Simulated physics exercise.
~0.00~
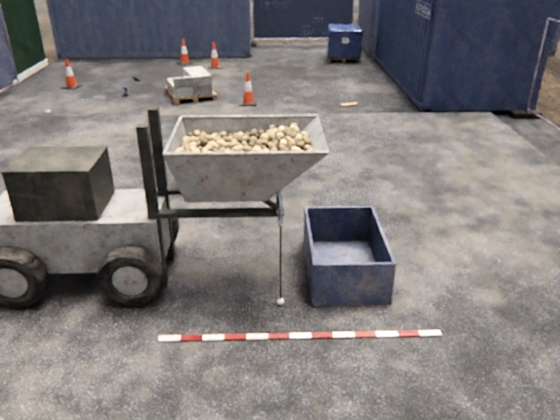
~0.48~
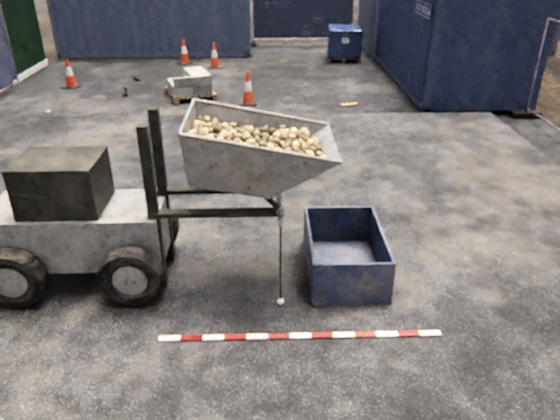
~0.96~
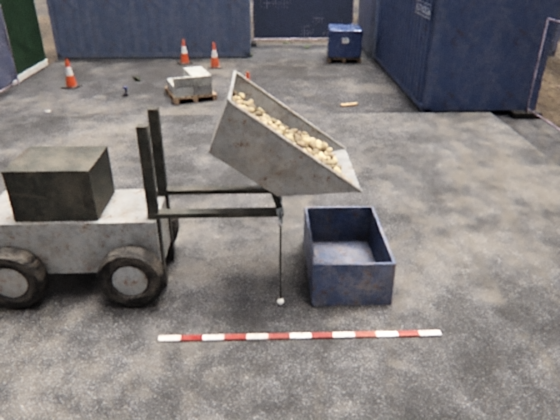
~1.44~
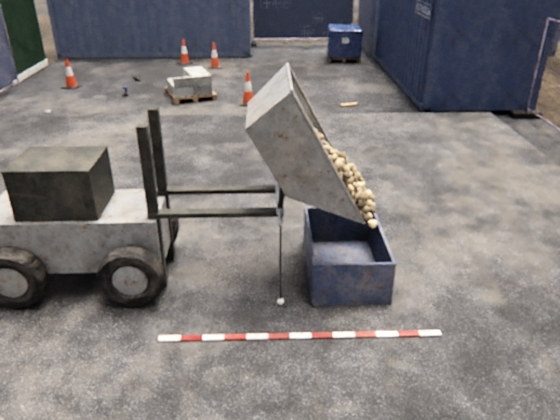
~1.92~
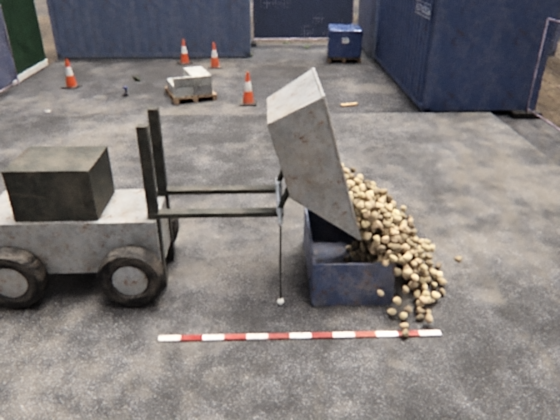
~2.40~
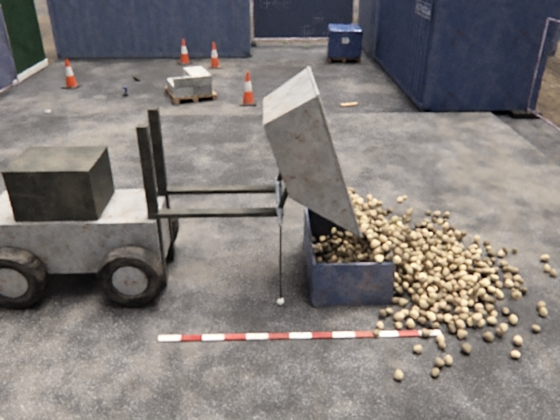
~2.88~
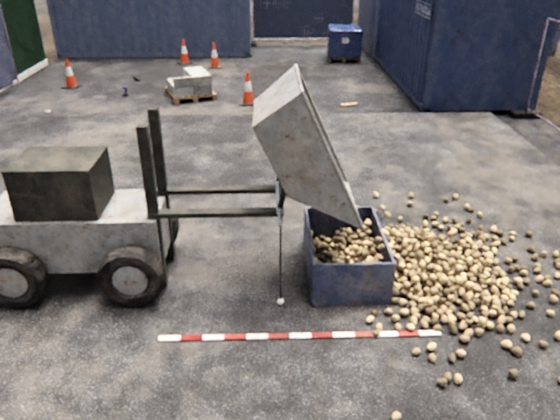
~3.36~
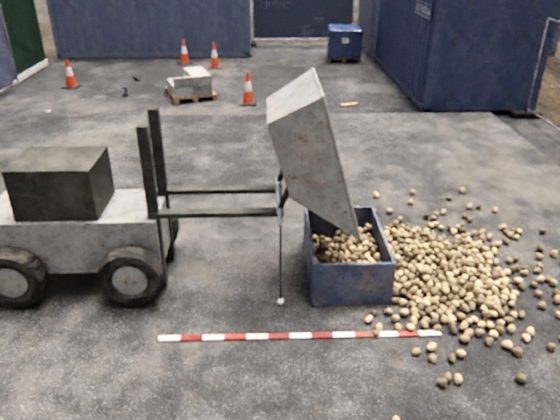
A forklift's steel skip tips pale stones toward a blue bin, and most spill beyond it.
